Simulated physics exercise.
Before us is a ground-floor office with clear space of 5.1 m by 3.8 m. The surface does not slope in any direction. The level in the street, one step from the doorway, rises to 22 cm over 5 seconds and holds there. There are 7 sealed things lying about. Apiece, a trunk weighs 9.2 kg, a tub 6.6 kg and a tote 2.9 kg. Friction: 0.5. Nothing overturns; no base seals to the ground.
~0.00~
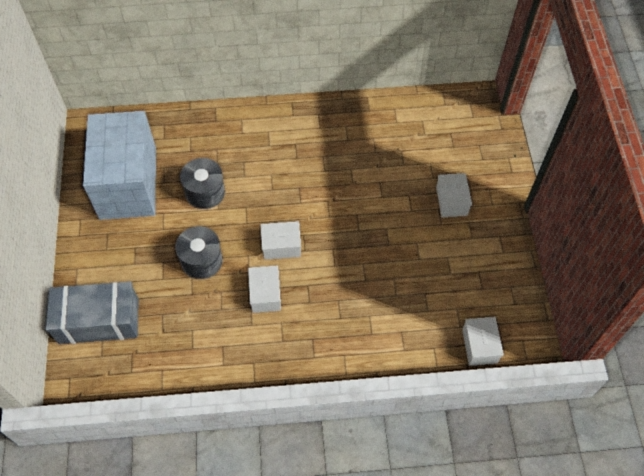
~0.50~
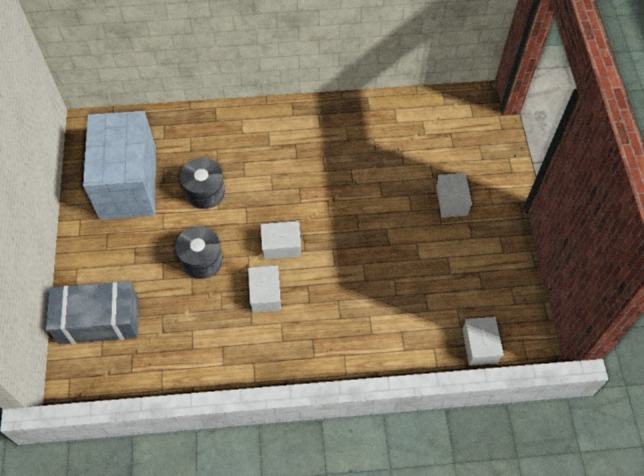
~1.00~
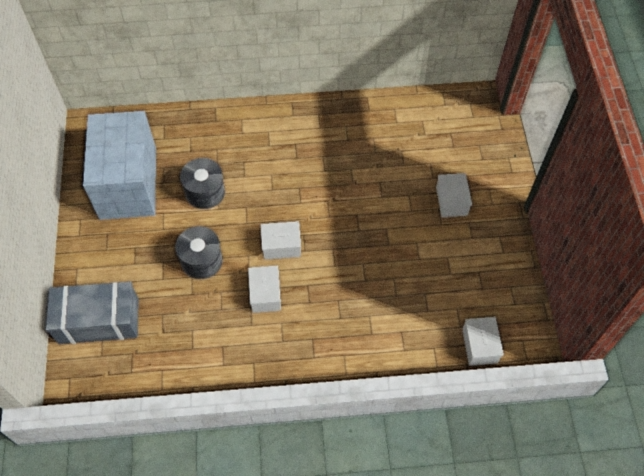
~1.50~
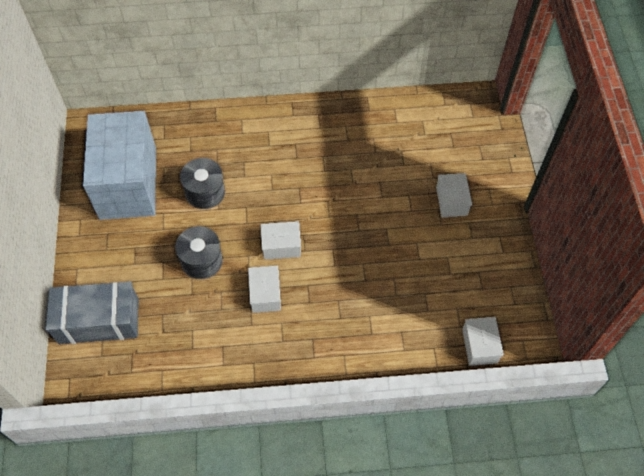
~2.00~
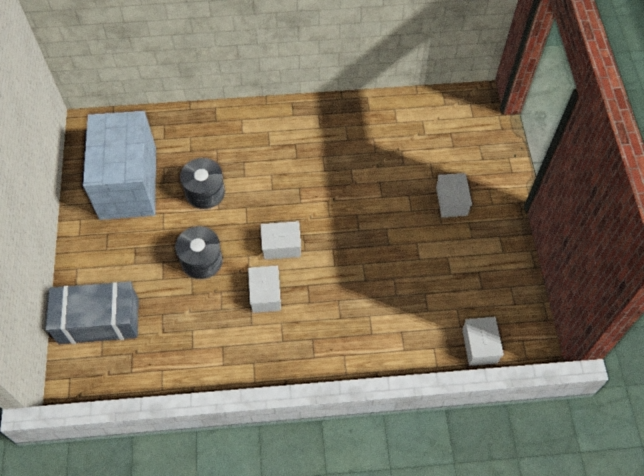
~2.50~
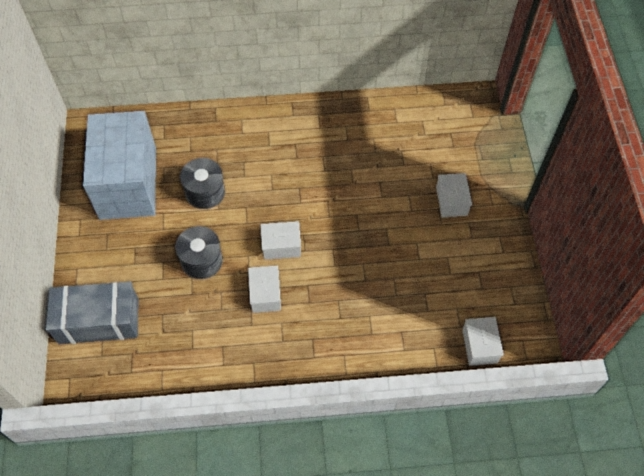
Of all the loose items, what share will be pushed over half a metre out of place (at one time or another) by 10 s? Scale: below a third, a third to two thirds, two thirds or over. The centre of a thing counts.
On that scale, two thirds or over.
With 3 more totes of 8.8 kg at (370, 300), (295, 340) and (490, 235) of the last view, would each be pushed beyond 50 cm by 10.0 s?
In order: Not as far; not as far; not as far.
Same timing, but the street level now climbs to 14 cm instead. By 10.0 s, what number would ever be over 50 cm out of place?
The answer would then be 3.
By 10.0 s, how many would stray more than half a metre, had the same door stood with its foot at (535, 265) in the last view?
Then the count would be 7.
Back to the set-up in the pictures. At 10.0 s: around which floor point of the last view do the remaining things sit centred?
They're centred close to (166, 353).
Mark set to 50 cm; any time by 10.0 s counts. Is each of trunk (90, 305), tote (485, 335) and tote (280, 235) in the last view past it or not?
Same order as the question: Smaller, smaller, greater.
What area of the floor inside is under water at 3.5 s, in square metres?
At that time the wet patch spans about 2.0 m2.
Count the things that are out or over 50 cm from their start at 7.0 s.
By my tally, 3.
After 3.5 s 0 of 7 are over 50 cm from their spots; 0 afloat.
After 4.5 s 1 of 7 are over 50 cm from their spots; 0 afloat.
After 7.0 s 3 of 7 are over 50 cm from their spots; 3 afloat.
After 10.0 s 5 of 7 are over 50 cm from their spots, and 5 have been at some point; 6 afloat.
